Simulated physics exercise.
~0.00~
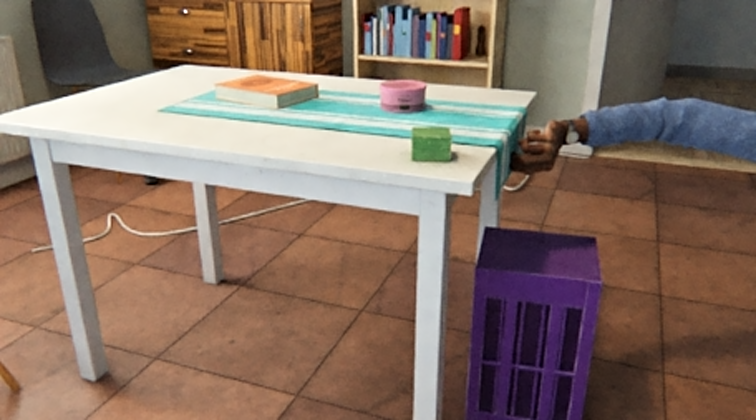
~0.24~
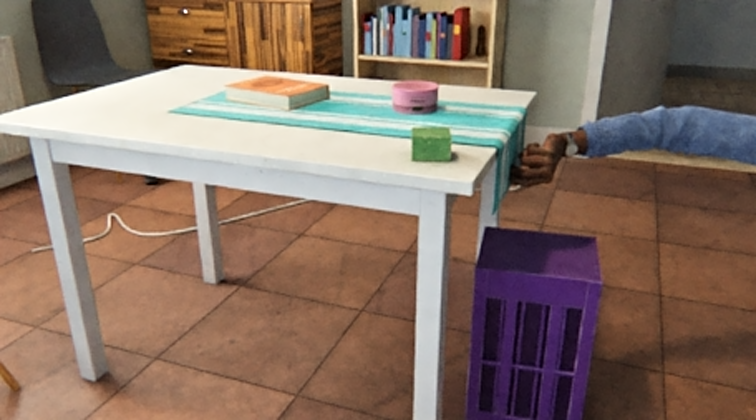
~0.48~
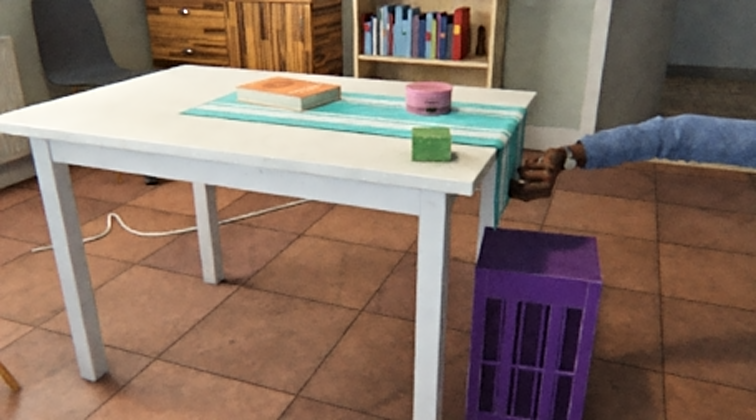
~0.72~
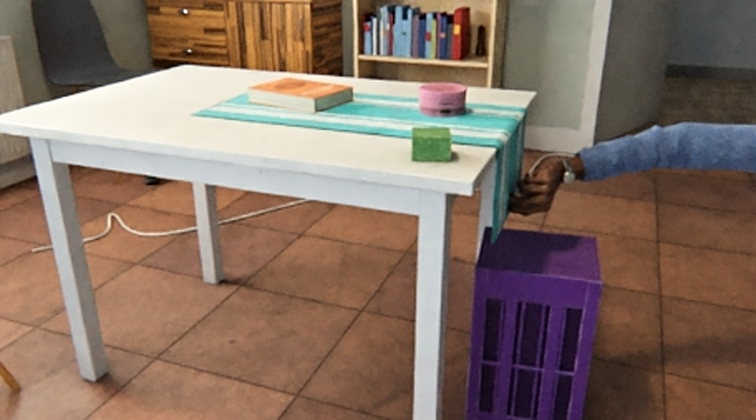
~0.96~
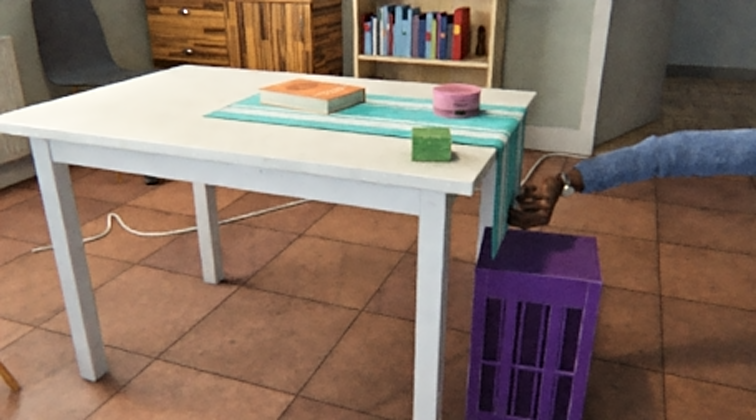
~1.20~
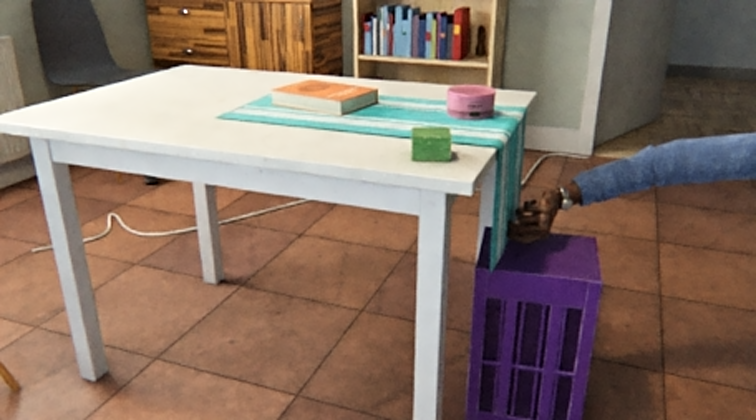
A turquoise table runner slides right across a white table as a hand draws its hanging end down, carrying an orange book and a pink tub along, while a green block stays put; finally the hem reaches the purple crate below, with all three objects still on the table.
